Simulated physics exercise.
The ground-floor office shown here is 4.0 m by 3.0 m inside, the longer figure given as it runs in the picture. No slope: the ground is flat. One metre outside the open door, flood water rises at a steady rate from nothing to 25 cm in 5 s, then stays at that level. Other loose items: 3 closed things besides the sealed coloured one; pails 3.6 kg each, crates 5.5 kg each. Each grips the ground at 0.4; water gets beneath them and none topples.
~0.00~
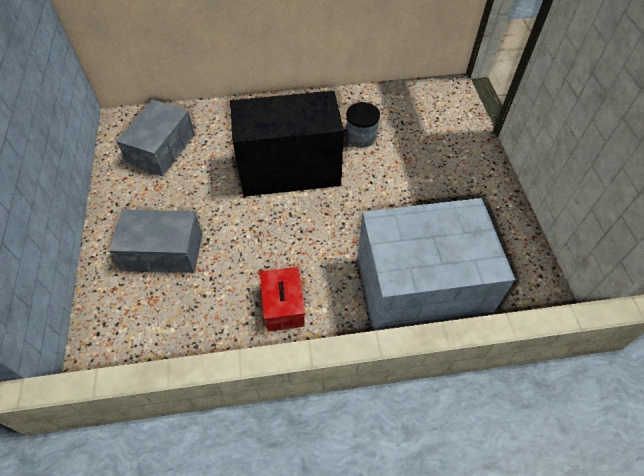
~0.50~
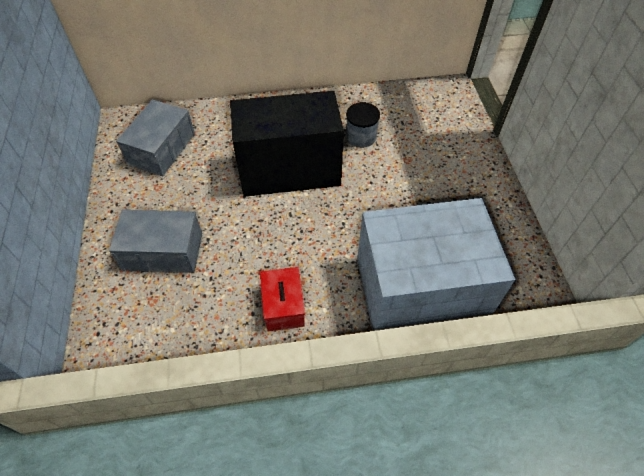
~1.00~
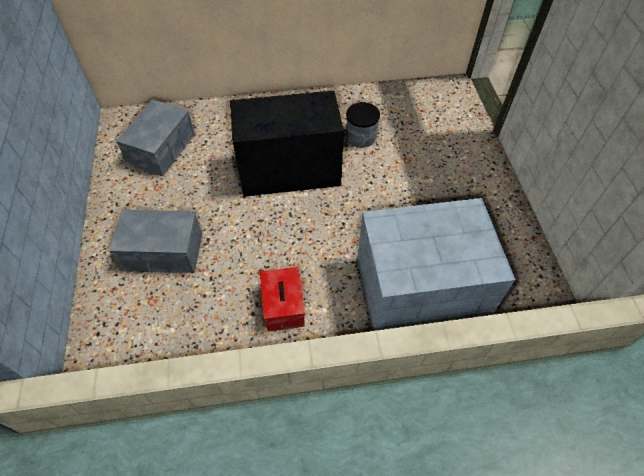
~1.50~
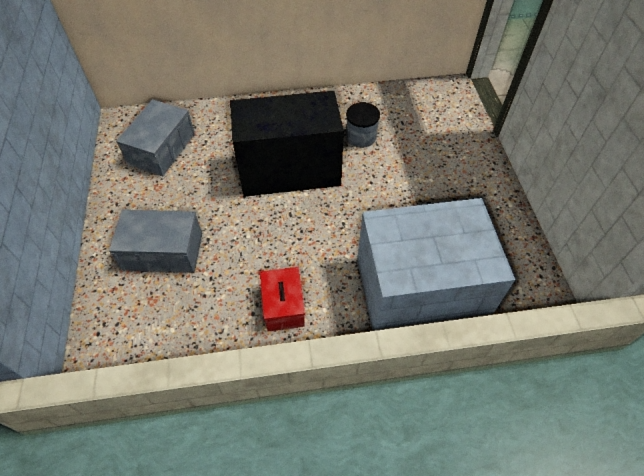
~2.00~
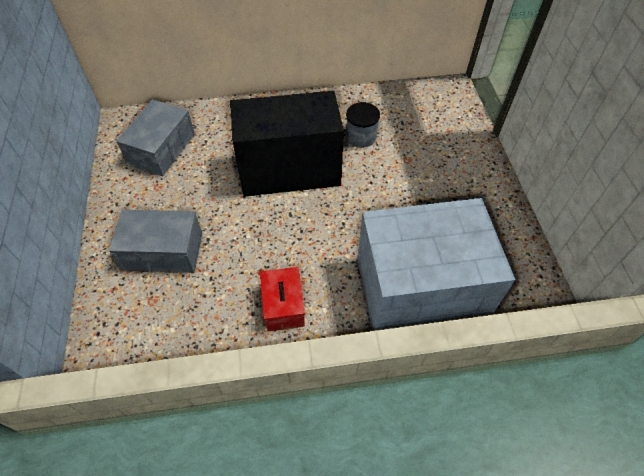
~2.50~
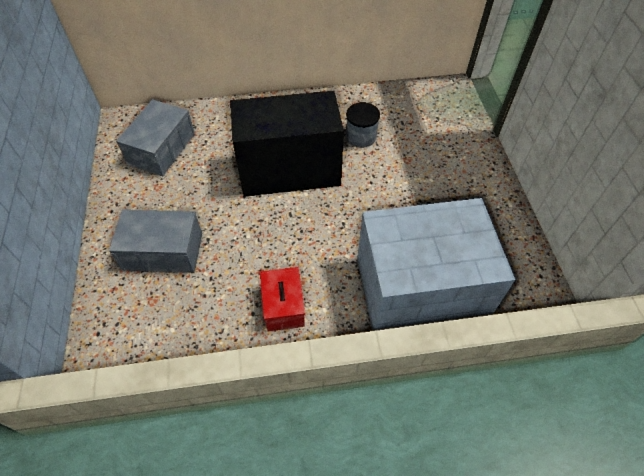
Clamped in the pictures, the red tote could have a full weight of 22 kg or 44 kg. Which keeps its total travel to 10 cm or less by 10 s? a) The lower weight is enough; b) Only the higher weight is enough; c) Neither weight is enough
The lower weight is enough.
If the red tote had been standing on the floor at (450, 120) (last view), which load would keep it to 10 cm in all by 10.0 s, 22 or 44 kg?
Just the heavier works.
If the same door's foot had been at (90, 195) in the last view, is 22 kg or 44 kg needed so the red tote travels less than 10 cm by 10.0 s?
Well, then the lesser option suffices.
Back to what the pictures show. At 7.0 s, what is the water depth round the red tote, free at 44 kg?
Something like 4 centimetres.
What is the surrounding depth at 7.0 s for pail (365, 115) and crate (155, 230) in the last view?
Depths: Near 7 cm, then near 3 cm.
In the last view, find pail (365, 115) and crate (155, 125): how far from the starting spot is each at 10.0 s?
Respectively 100 and 200 cm.
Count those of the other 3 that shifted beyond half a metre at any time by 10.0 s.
Result: 3.
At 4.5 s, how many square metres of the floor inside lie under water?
About 4.5 m2.
After 3.5 s the red tote would be 0 cm from its start with 22 kg and 0 cm from its start with 44 kg; 0 cm of water round it then.
After 4.5 s the red tote would be 0 cm from its start with 22 kg and 0 cm from its start with 44 kg; 0 cm of water round it then.
After 7.0 s the red tote would be 0 cm from its start with 22 kg and 0 cm from its start with 44 kg; 4 cm of water round it then.
After 10.0 s the red tote would be 1 cm from its start with 22 kg and 0 cm from its start with 44 kg; 12 cm of water round it then.
